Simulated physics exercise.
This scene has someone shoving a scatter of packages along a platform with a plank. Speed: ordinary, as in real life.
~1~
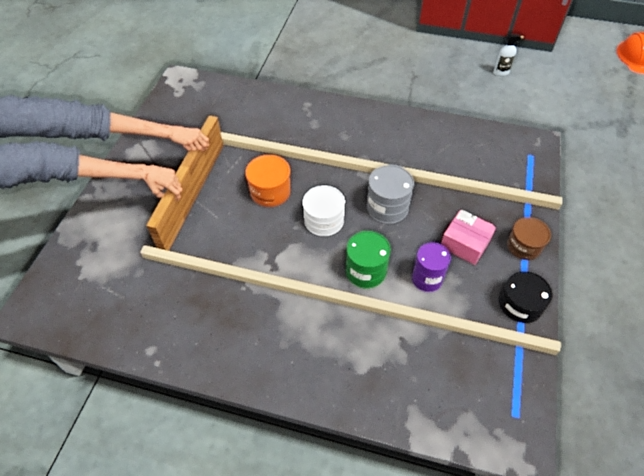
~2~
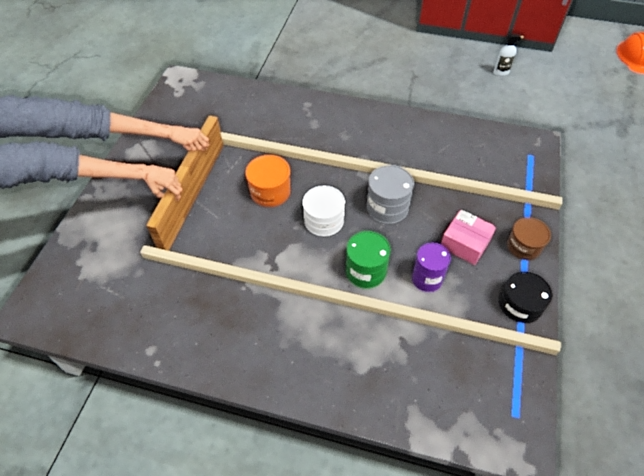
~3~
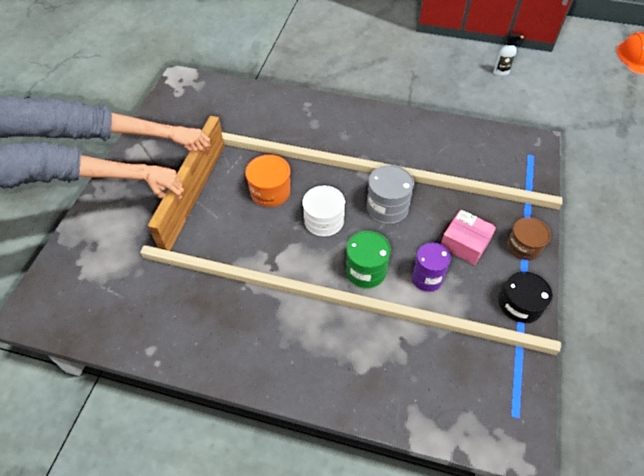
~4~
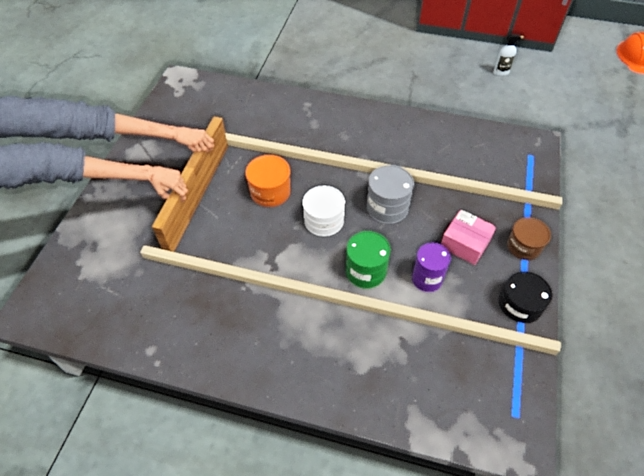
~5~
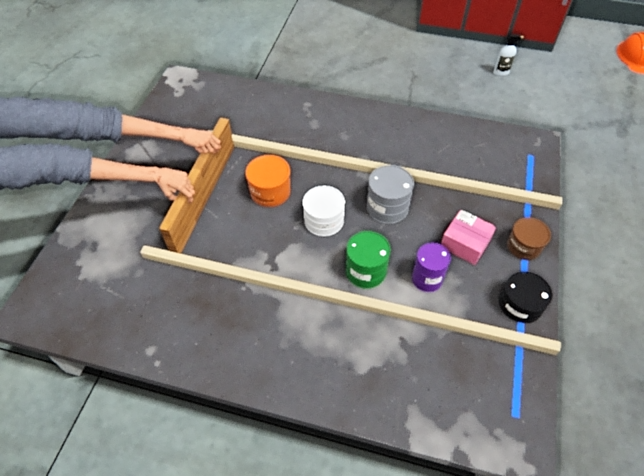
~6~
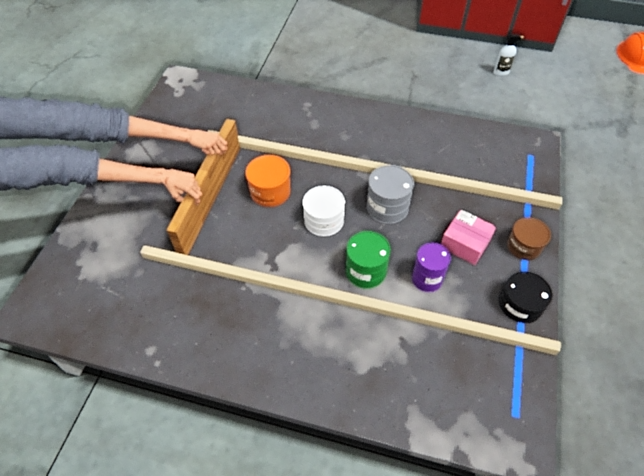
A person's two grey-sleeved arms reach in from the left, holding a wooden plank on a stained dark platform on a concrete floor, seen from above at an angle. Between two pale rails sit orange, white, grey, green and purple canisters, a pink box, and brown and black containers by blue tape at right. The hands slide the plank slightly rightward toward the orange one, while the packages and camera stay still.
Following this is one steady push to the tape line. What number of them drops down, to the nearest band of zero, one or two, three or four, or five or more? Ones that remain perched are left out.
The ones that plunge will number five or more.
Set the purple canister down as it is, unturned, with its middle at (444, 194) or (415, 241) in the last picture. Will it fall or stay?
In turn it slips off; slips off.
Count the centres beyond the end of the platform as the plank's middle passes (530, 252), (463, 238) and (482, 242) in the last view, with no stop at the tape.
In order of the places given, that's 5, 0 and 2.
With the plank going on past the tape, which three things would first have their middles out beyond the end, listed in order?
Earliest first, the order is the brown pail, the black canister, the grey canister.
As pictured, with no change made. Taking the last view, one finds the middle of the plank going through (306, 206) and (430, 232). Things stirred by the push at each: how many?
That makes 2 at the first spot and 6 at the second.
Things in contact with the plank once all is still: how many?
It's 3.
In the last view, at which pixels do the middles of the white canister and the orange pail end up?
You'll find the white canister at roughly (551, 270) and the orange pail at roughly (555, 232).
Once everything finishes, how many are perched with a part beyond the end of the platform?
The number overhanging is 3.
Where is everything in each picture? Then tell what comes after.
The first picture shows black canister (525, 297); brown pail (528, 239); pink box (468, 237); plank (189, 181); tape (525, 265).
The second picture shows brown pail (528, 239); purple canister (430, 268).
The third picture shows pink box (468, 237); orange pail (269, 181).
The fourth picture shows black canister (525, 297); grey canister (389, 194).
The fifth picture shows brown pail (528, 239); green canister (367, 260).
The sixth picture shows black canister (525, 297); brown pail (528, 239); pink box (468, 237); plank (208, 185); tape (525, 265).
A little later, none off yet; black canister at rest near (525, 297); brown pail at rest near (528, 239); pink box at rest near (468, 237).
When it is over, the number that fall off is five or more; down, grey canister, purple canister, pink box, brown pail and black canister.
